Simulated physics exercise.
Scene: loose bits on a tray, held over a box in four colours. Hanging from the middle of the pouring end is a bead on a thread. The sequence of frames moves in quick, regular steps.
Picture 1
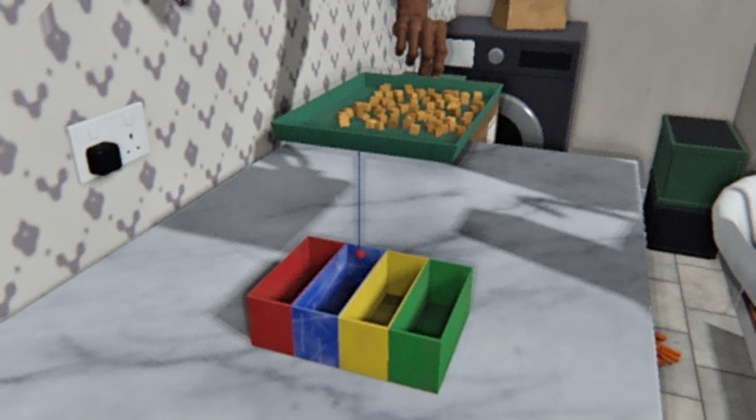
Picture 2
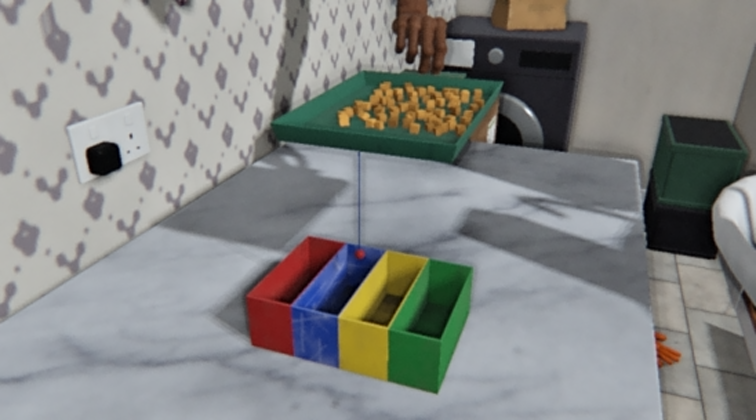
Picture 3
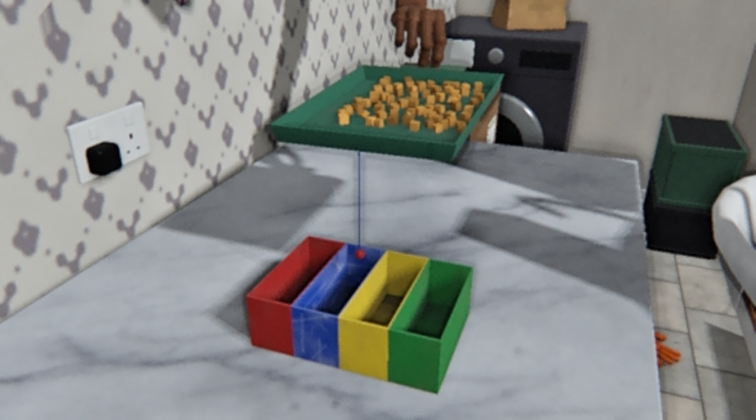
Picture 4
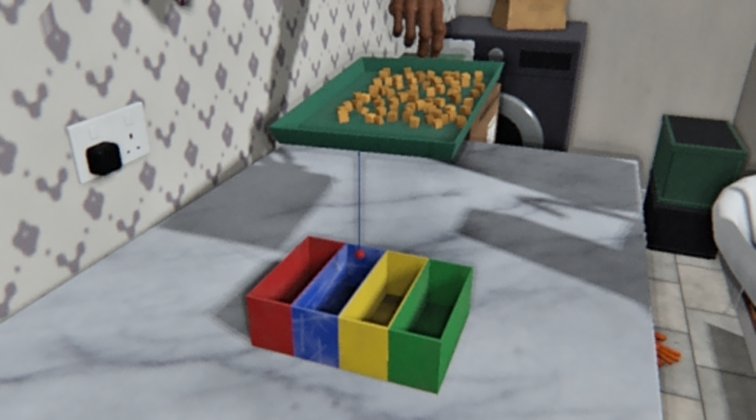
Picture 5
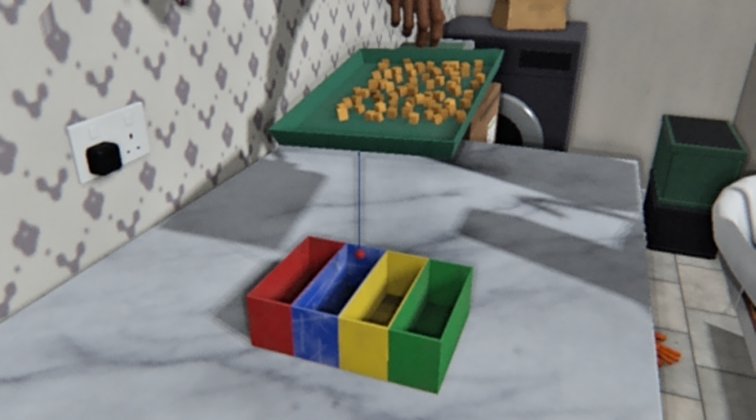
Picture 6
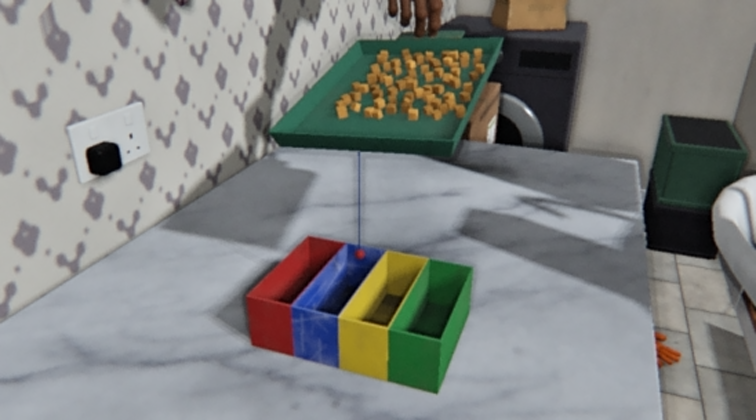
A brown hand at the far end of a green tray of croutons gradually raised that end, tilting the tray slightly toward the near left corner, while the four-coloured box below stayed still.
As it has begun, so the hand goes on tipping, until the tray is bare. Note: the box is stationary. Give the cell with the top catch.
Top catch: The red cell.
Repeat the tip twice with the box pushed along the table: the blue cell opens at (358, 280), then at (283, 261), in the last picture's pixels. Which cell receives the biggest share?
Try 1 - that red cell; try 2 - the blue cell.
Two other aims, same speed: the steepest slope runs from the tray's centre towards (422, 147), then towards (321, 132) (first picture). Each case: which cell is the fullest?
Green, then that red cell.
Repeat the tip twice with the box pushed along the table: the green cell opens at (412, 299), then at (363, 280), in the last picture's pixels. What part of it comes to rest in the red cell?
First position: Some 50 %; second position: Some 10 %.
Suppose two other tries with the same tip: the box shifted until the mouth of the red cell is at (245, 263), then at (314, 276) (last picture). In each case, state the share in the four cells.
You'd get about 100 per cent first and about 40 per cent second.
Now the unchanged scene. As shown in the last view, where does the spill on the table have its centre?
I'd put the middle at roughly (226, 295).
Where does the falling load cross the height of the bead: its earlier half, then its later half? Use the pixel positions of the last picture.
First close to (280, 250), next close to (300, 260).
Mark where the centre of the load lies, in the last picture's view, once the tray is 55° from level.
Near (322, 131).
Shortly afterwards, tray tipped steeply; all but a few on the tray; only a few falling or outside the box.
Next, tray tipped right over; the bulk on the tray; a little in the red cell; only a few in the blue cell; a little falling or outside the box.
Some moments later, tray tipped past a quarter turn; near a third in the red cell; near a quarter in the blue cell; near a third falling or outside the box.
In the end, tray tipped past a quarter turn; near a third in the red cell; near a quarter in the blue cell; none at all in the green cell; none at all in the yellow cell; near a third outside the box.
